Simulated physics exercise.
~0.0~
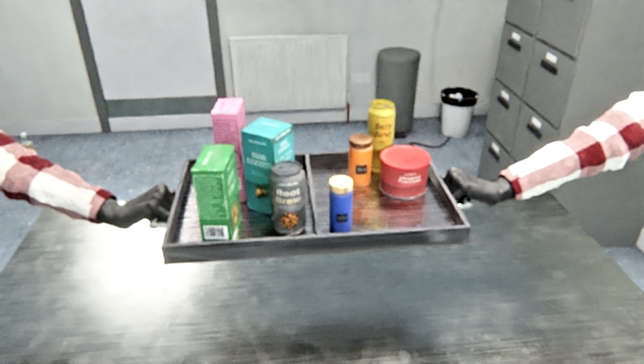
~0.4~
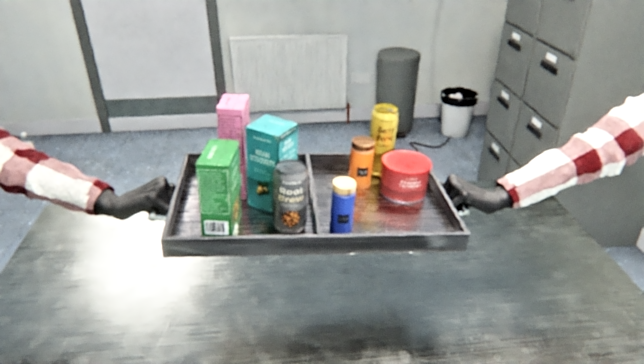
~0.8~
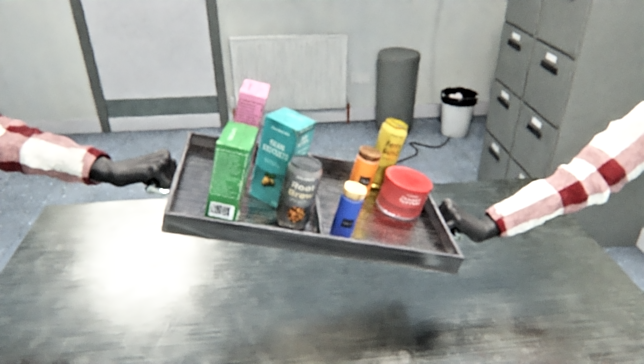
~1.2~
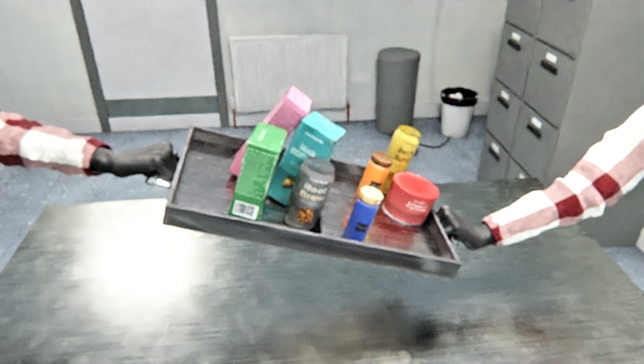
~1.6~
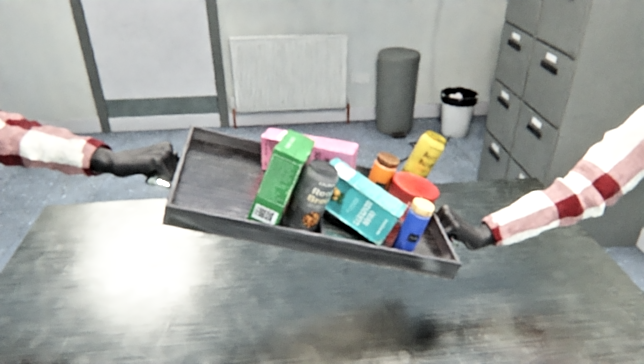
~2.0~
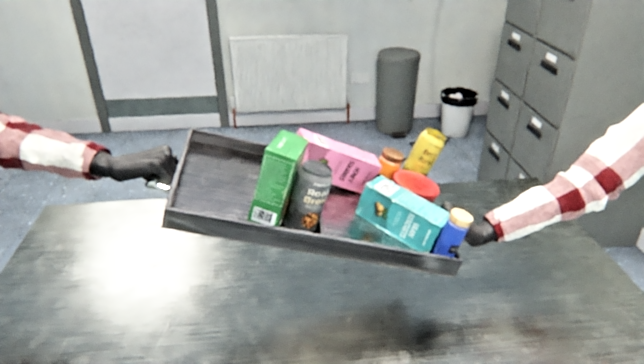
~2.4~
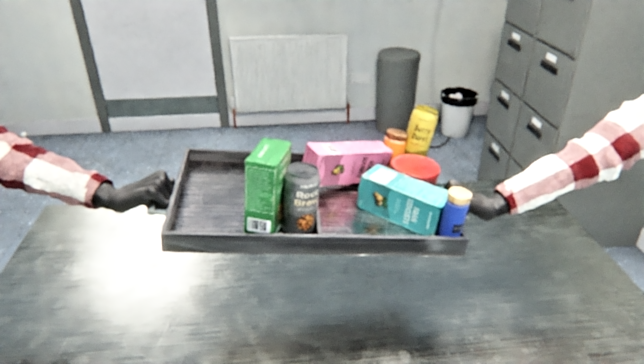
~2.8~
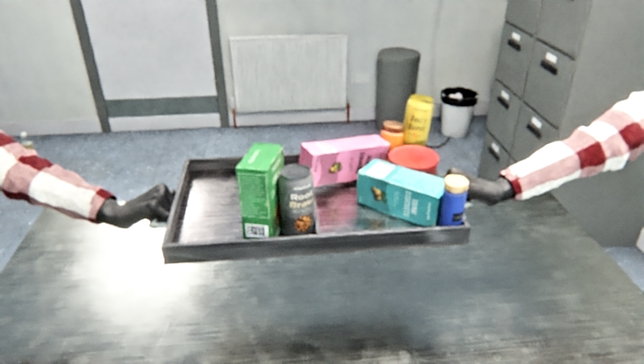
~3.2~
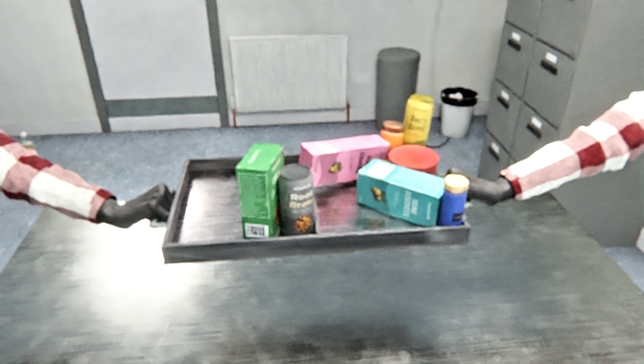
In a plain office, two gloved hands tipped a tray of boxes and containers down to the right, so the pink and turquoise cartons toppled and other items slid right, then levelled it with both cartons still lying on their sides.
